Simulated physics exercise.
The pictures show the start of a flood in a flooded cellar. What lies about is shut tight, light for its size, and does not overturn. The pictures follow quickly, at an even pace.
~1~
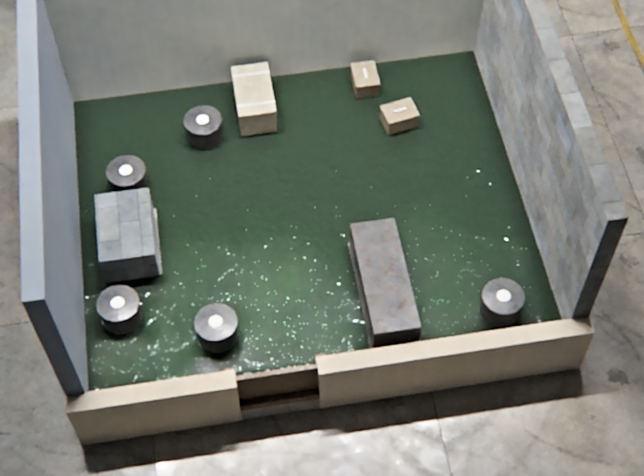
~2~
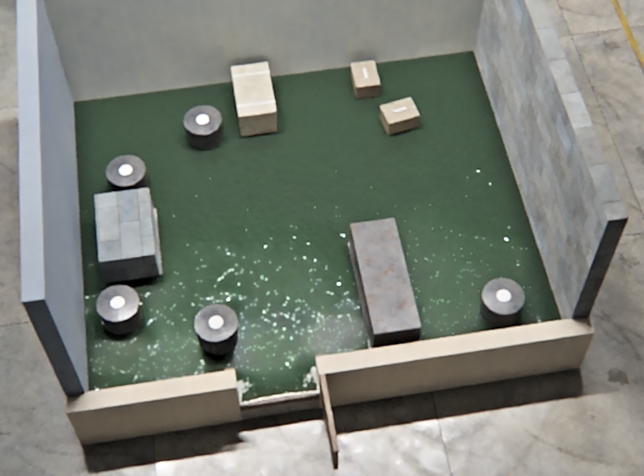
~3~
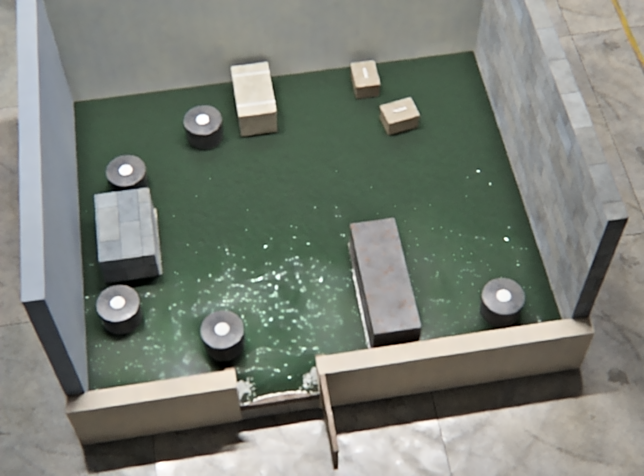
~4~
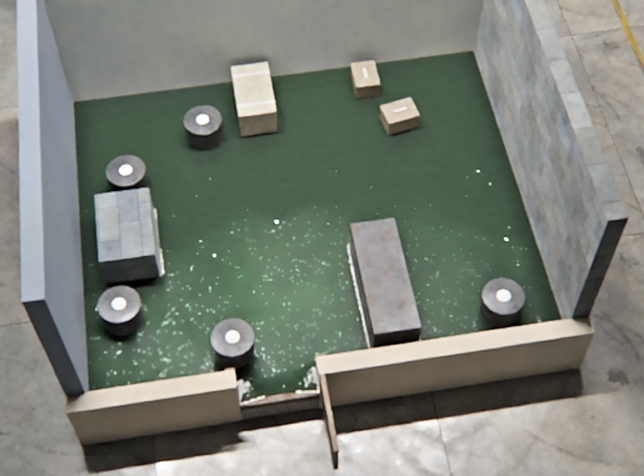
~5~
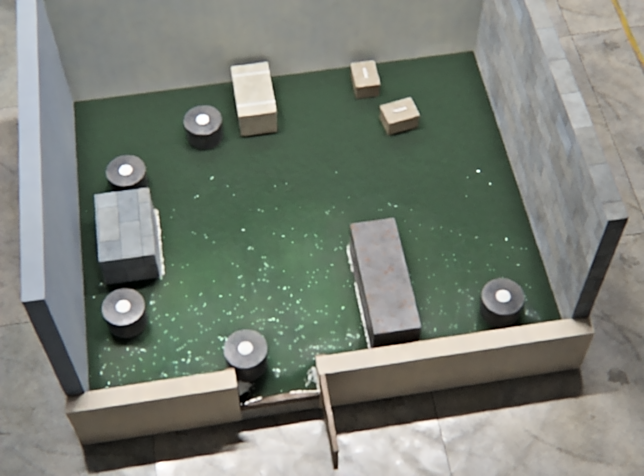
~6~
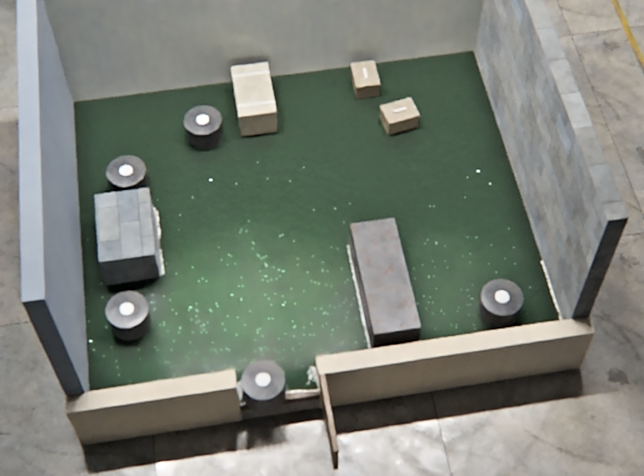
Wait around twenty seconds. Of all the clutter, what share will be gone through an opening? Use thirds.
Share: Less than a third.
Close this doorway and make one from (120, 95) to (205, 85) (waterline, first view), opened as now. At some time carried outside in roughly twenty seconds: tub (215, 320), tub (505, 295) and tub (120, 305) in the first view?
As listed: Left behind, inside, kept in.
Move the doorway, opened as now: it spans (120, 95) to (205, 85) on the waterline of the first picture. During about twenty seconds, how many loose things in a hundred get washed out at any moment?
I make it 60 per cent.
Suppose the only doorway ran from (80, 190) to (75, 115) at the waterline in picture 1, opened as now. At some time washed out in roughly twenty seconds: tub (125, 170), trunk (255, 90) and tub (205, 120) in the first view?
In that order: Out, gone, carried outside.
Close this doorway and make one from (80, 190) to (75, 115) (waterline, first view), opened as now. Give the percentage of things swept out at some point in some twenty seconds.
Near 50 in a hundred.
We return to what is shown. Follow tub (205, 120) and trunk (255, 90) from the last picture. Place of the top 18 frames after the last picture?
At about (197, 156) and (235, 111).
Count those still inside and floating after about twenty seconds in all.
The number is 6.
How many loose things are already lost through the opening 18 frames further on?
It comes to 1.
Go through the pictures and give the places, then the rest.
In the first picture, a tub at (216, 322) floats; a tub at (118, 303), afloat; 0 of 8 have shifted.
In the second picture, a tub at (216, 323) floats; a tub at (118, 303), afloat; 0 of 8 have shifted.
In the third picture, a tub at (222, 329), afloat, close to its start; a tub at (118, 303), afloat; 1 of 8 have shifted.
In the fourth picture, a tub at (233, 337), afloat, close to its start; a tub at (119, 304), afloat; 1 of 8 have shifted.
In the fifth picture, a tub at (245, 349) floats, a stride from its start; a tub at (123, 307) floats, close to its start; 2 of 8 have shifted.
In the sixth picture, a tub at (263, 380) floats, a stride from its start; a tub at (127, 309), afloat, close to its start; 2 of 8 have shifted.
A moment on, 1 of 8 are out; 7 afloat.
Next, 1 of 8 are out; 7 afloat.
Later, 2 of 8 are out; 6 afloat.
In the end, 2 of 8 are out; 6 afloat.
